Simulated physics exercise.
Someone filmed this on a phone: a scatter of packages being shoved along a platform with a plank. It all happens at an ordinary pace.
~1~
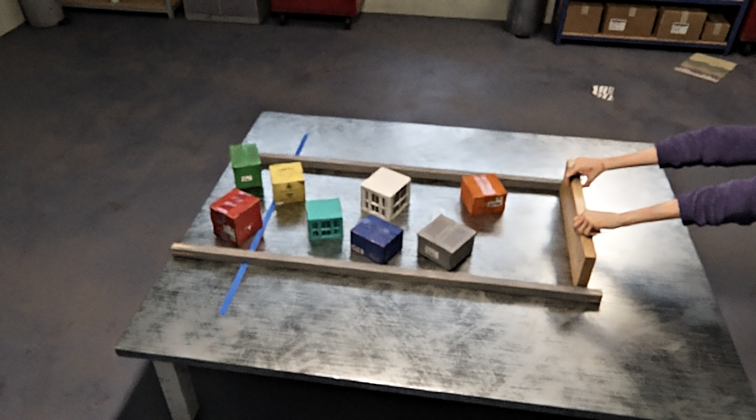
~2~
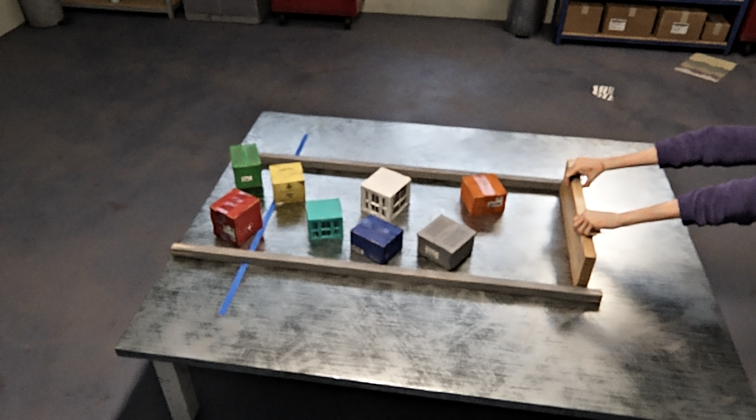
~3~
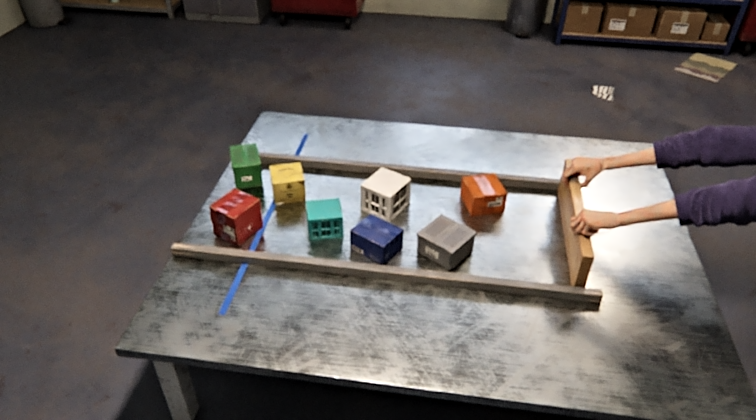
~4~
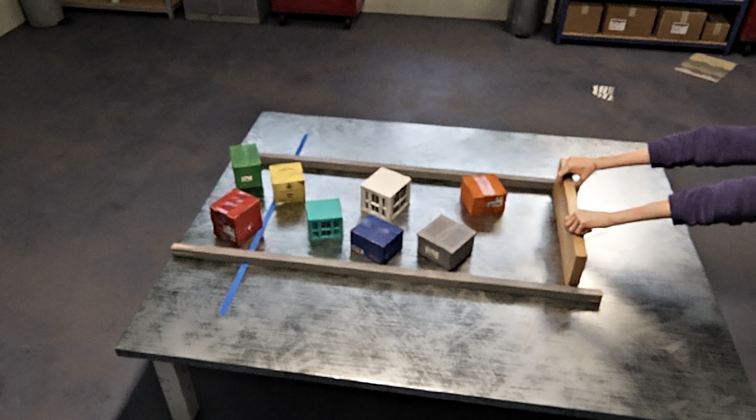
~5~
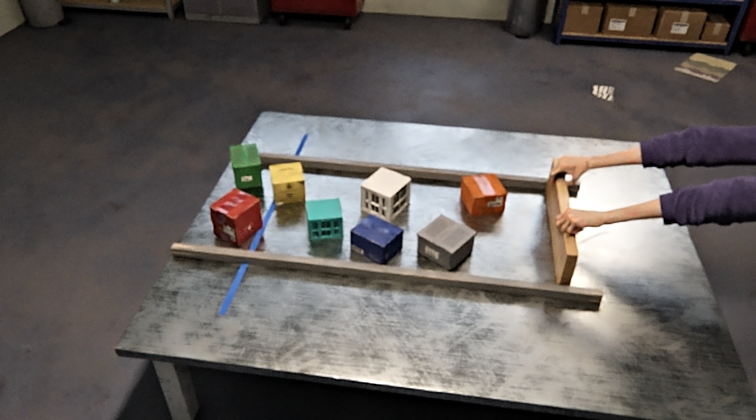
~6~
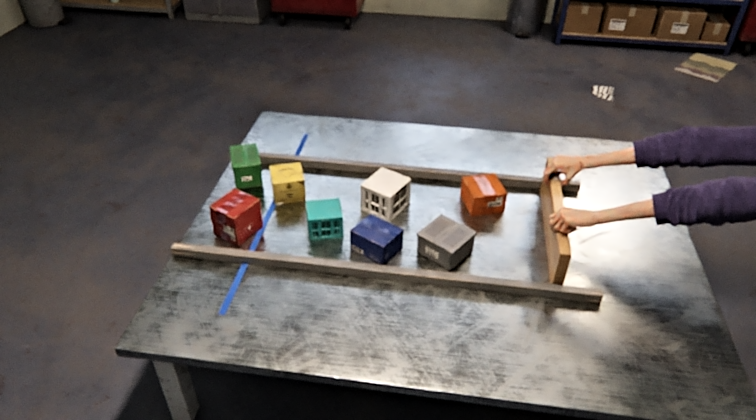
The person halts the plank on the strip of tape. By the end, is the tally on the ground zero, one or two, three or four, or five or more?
When it halts, one, or two, of them have come off.
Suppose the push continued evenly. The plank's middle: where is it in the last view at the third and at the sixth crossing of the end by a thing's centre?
First: Around (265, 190). Next: Around (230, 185).
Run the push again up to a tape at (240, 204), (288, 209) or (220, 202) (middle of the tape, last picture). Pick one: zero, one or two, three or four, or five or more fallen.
In the order of the places given: 5 or more; 1 or 2; at least five.
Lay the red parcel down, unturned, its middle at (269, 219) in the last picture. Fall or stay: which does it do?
Starting there, it falls away.
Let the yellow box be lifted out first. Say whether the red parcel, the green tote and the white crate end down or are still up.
I'd say the red parcel gets knocked off, the green tote stays aboard and the white crate stays aboard.
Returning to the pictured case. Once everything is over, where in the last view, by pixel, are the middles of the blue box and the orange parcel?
Reading them off: First (191, 231); then (268, 171).
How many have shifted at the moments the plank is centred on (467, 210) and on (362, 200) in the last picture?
Counts: 2, 5.
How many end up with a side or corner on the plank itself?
The count comes out at 3.
Soon after, none off yet; green tote at rest near (247, 167); red parcel at rest near (237, 217); yellow box at rest near (288, 183).
At rest, the number that fall off is one or two; fallen, red parcel and green tote.
